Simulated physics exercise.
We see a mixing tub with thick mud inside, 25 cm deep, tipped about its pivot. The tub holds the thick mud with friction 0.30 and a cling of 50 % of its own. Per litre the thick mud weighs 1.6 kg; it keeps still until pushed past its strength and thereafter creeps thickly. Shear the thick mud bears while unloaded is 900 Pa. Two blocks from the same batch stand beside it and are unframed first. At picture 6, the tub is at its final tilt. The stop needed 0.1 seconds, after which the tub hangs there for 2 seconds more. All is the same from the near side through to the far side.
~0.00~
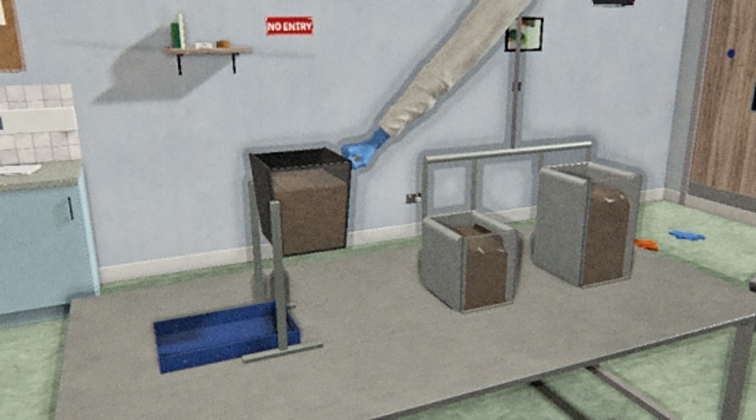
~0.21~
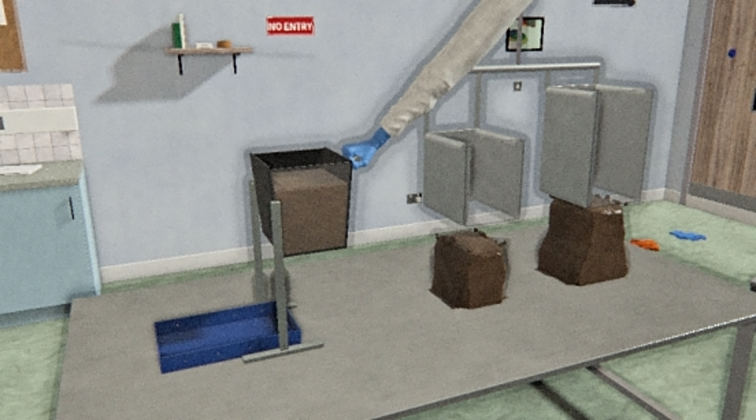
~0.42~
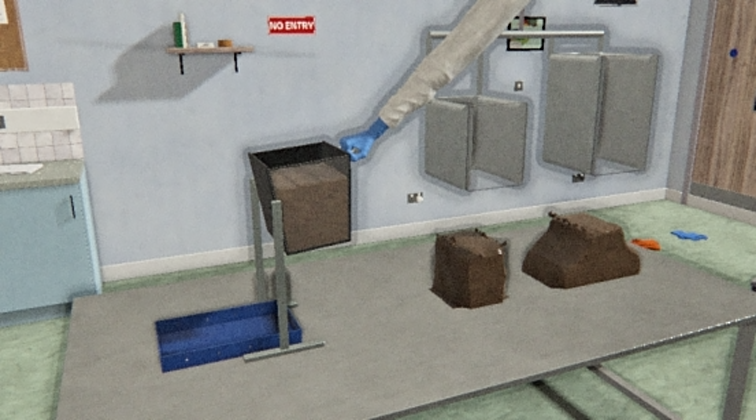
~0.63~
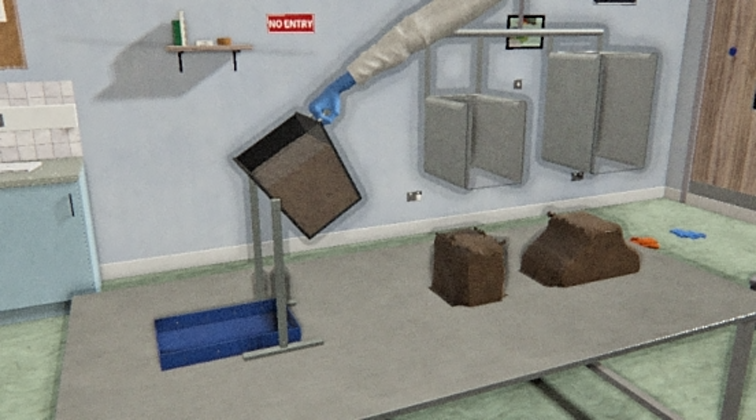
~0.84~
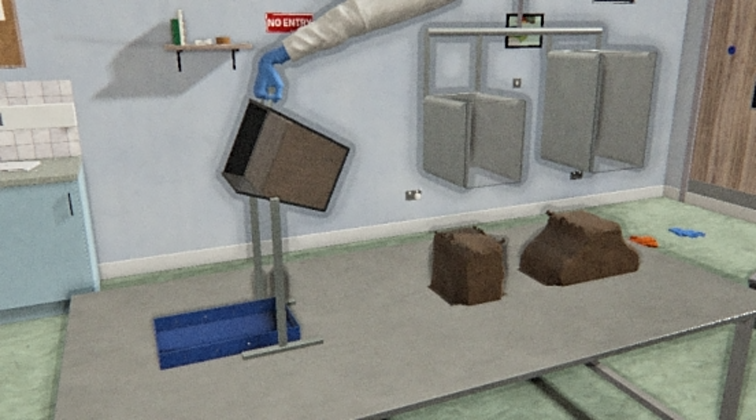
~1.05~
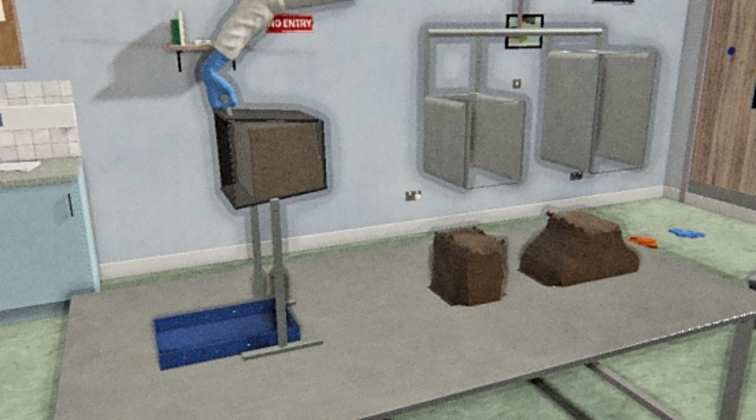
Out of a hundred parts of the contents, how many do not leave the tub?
Around 100 in every hundred.
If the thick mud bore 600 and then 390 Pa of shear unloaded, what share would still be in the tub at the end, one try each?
It'd be some 55 percent the first time and some 45 percent the second.
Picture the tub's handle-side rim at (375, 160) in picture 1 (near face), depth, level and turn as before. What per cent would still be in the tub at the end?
About 45 per cent.
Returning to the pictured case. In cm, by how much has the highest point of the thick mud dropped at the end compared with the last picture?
The top ends up some 3 cm below its level in the last picture.
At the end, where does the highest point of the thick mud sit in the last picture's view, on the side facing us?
Around (291, 135).
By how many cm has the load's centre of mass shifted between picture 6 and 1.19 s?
The change is near 2 cm.
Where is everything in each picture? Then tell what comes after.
The first frame shows handle-side rim at (349, 162), tilt 0 degrees; top of the thick mud at (304, 188); blocks stand 22 cm, 34 cm (left to right).
The second frame shows handle-side rim at (350, 162), tilt 0 degrees; top of the thick mud at (305, 188); blocks stand 21 cm, 30 cm (left to right).
The third frame shows handle-side rim at (348, 155), tilt 5 degrees; top of the thick mud at (342, 179); blocks stand 21 cm, 22 cm (left to right).
The fourth frame shows handle-side rim at (319, 124), tilt 32 degrees; top of the thick mud at (326, 148); blocks stand 21 cm, 21 cm (left to right).
The fifth frame shows handle-side rim at (268, 110), tilt 66 degrees; top of the thick mud at (289, 125); blocks stand 21 cm, 21 cm (left to right).
The sixth frame shows handle-side rim at (228, 122), tilt 91 degrees; top of the thick mud at (260, 127); blocks stand 21 cm, 21 cm (left to right).
After 1.19 s, the tub is at 91 degrees and holds 100 %.
After 1.36 s, the tub is at 91 degrees and holds 100 %.
After 1.53 s, the tub is at 91 degrees and holds 100 %.
After 1.70 s, the tub is at 91 degrees and holds 100 %.
After 3.05 s, at the end, the tub is at 91 degrees and holds 100 %.
